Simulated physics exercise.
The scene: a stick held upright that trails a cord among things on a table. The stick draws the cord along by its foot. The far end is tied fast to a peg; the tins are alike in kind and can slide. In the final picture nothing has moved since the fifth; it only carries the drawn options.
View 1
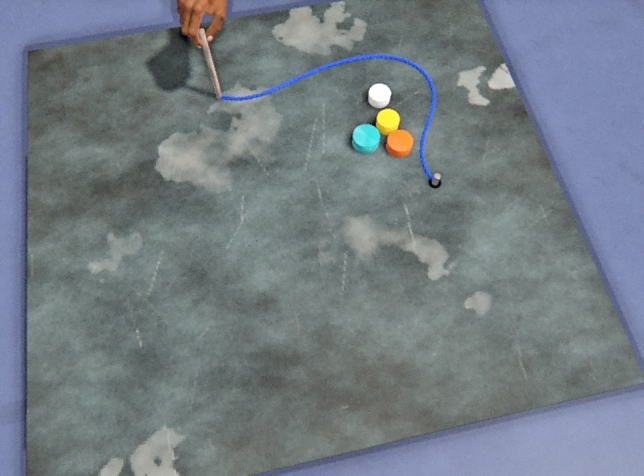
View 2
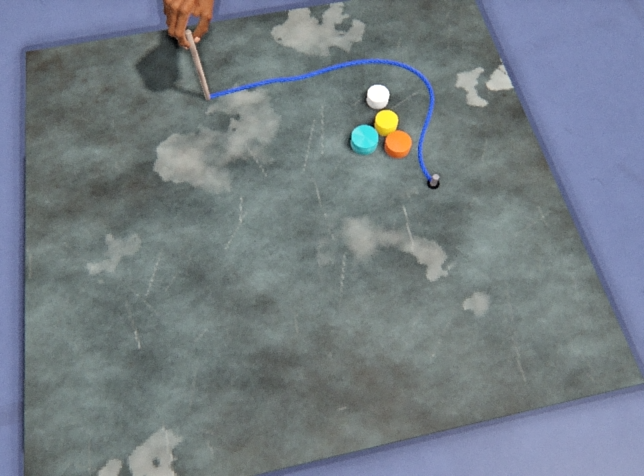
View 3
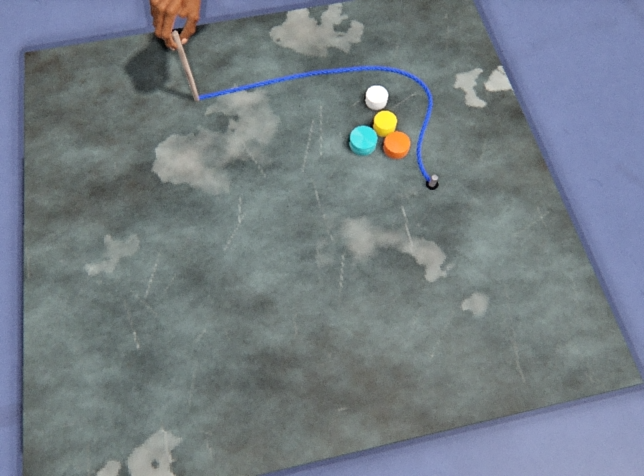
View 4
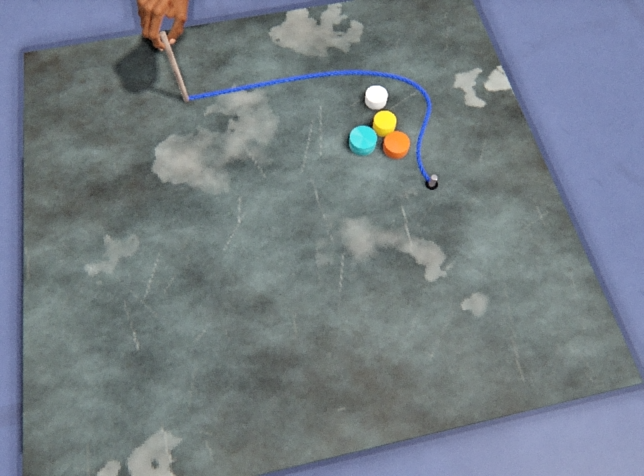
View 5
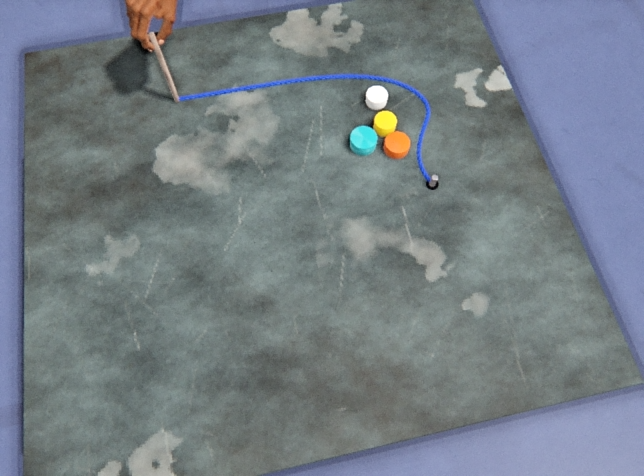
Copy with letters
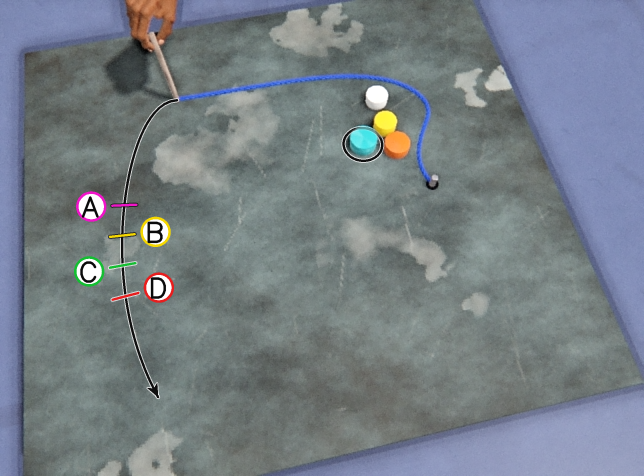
A hand-held upright stick moving left, drawing a blue cord straighter above white, yellow, turquoise and orange tins on a mottled surface.
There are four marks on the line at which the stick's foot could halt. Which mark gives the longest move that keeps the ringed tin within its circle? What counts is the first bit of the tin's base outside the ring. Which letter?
It should halt at B.
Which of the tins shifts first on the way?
The white one.
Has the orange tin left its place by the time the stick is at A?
No.
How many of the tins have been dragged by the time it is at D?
Four.
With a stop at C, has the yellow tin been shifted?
Yes.
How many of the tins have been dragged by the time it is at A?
One.
On the marked copy, A at (124, 205); B at (122, 236); C at (123, 265); D at (126, 296); the ring at (363, 144); the route from (177, 100) via (123, 229) to (158, 397).
Following B. Soon after the start, foot of the stick (141, 138); turquoise tin (363, 141).
Later, foot of the stick (127, 188); turquoise tin (363, 141); white tin (369, 110).
In the end, foot of the stick (123, 236); yellow tin (382, 130); turquoise tin (363, 143); white tin (362, 123); the turquoise tin is still in its ring.
As for the rest, A is safe but short; C drags the ringed tin to (364, 151); D drags the ringed tin to (365, 159).
